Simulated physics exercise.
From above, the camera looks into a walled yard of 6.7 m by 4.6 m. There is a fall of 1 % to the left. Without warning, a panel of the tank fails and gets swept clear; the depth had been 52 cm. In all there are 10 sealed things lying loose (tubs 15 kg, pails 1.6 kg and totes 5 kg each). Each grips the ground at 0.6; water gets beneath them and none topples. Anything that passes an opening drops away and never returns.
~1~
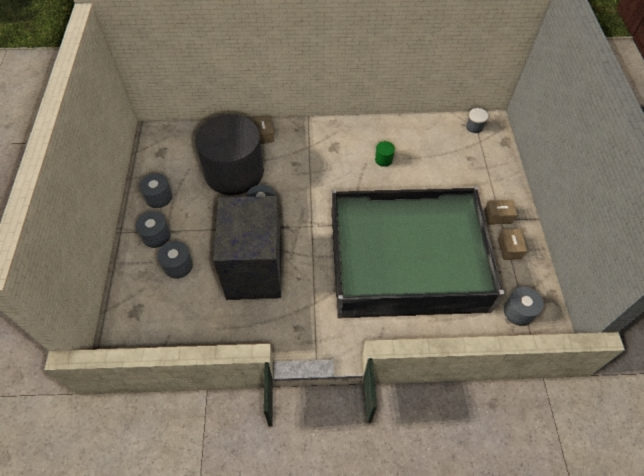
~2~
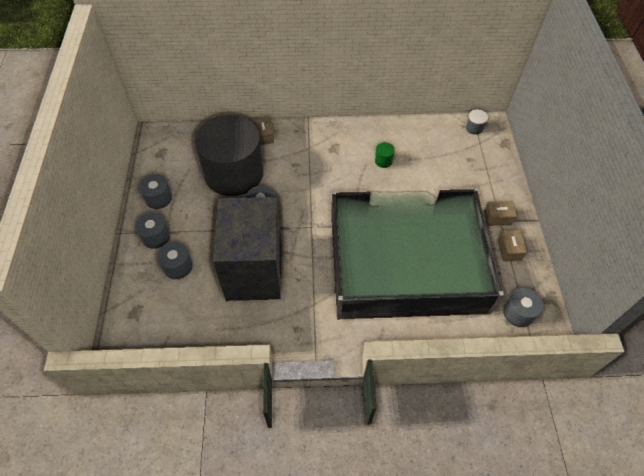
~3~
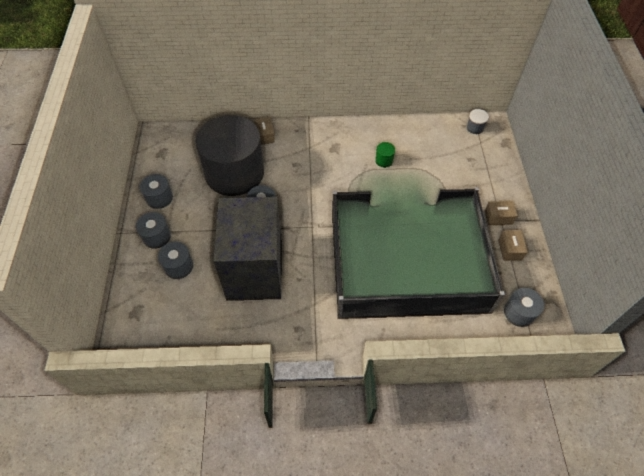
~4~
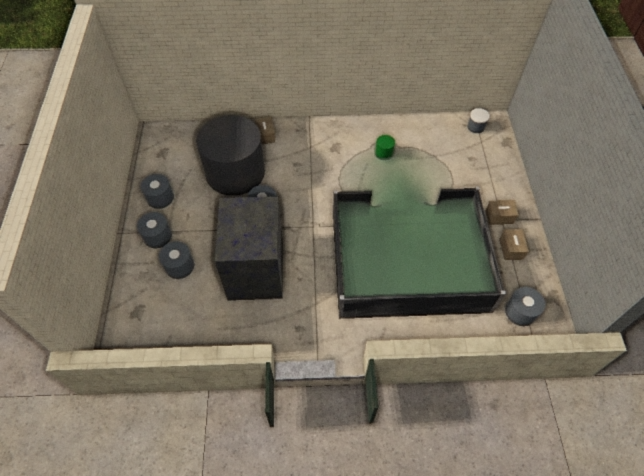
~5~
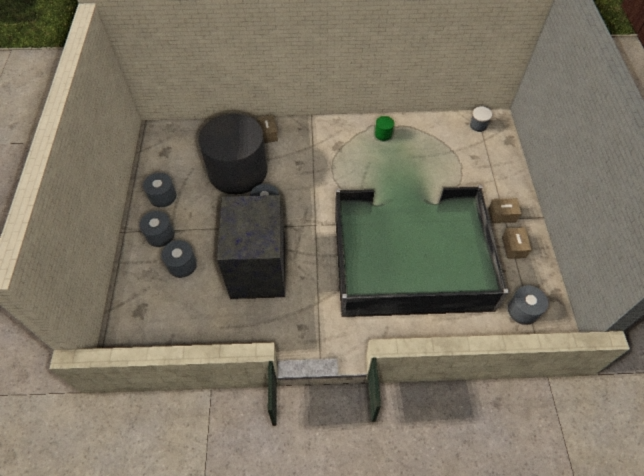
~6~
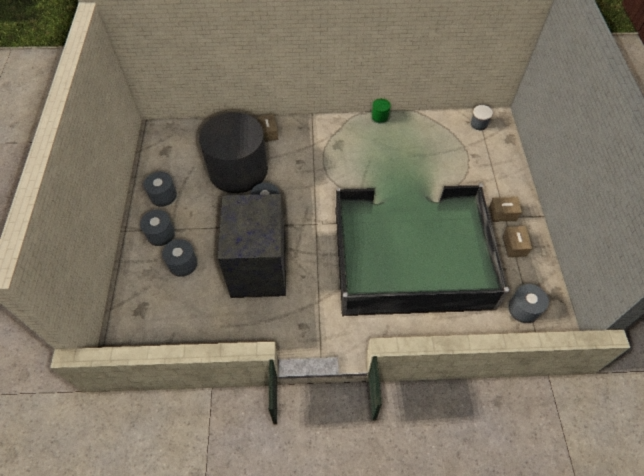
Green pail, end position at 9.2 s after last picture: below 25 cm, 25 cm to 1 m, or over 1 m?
Result: Long travel.
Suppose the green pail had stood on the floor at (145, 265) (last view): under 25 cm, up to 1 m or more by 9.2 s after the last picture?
Short answer: It goes only partway.
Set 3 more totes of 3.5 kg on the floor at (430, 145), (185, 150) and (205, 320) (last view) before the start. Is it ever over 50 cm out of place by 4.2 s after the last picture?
Lab note - in order: Above threshold / above threshold / below threshold.
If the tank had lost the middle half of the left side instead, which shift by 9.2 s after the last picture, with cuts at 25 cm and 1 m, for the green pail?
Note: Green pail shifted modestly.
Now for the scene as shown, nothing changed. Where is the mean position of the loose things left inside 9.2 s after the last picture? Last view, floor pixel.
(312, 267).
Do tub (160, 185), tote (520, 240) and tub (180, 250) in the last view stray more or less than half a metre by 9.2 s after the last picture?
The first never reached the threshold, the second topped the threshold, and the third never reached the threshold.
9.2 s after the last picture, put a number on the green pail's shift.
400 centimetres.
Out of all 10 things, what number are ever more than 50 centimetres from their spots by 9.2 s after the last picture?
By my count, 6.
Then, 1.2 s after the last picture the green pail is near (350, 98), 1.1 m from its start, afloat; 0 of 10 are out; 2 afloat.
Then, 3.8 s after the last picture the green pail is near (148, 126), 4.1 m from its start, afloat; 0 of 10 are out; 5 afloat.
Then, 6.2 s after the last picture the green pail is near (133, 291), 4.6 m from its start, afloat; 0 of 10 are out; 5 afloat.
Then, 9.2 s after the last picture the green pail is near (162, 276), 4.2 m from its start, afloat; 0 of 10 are out; 5 afloat.
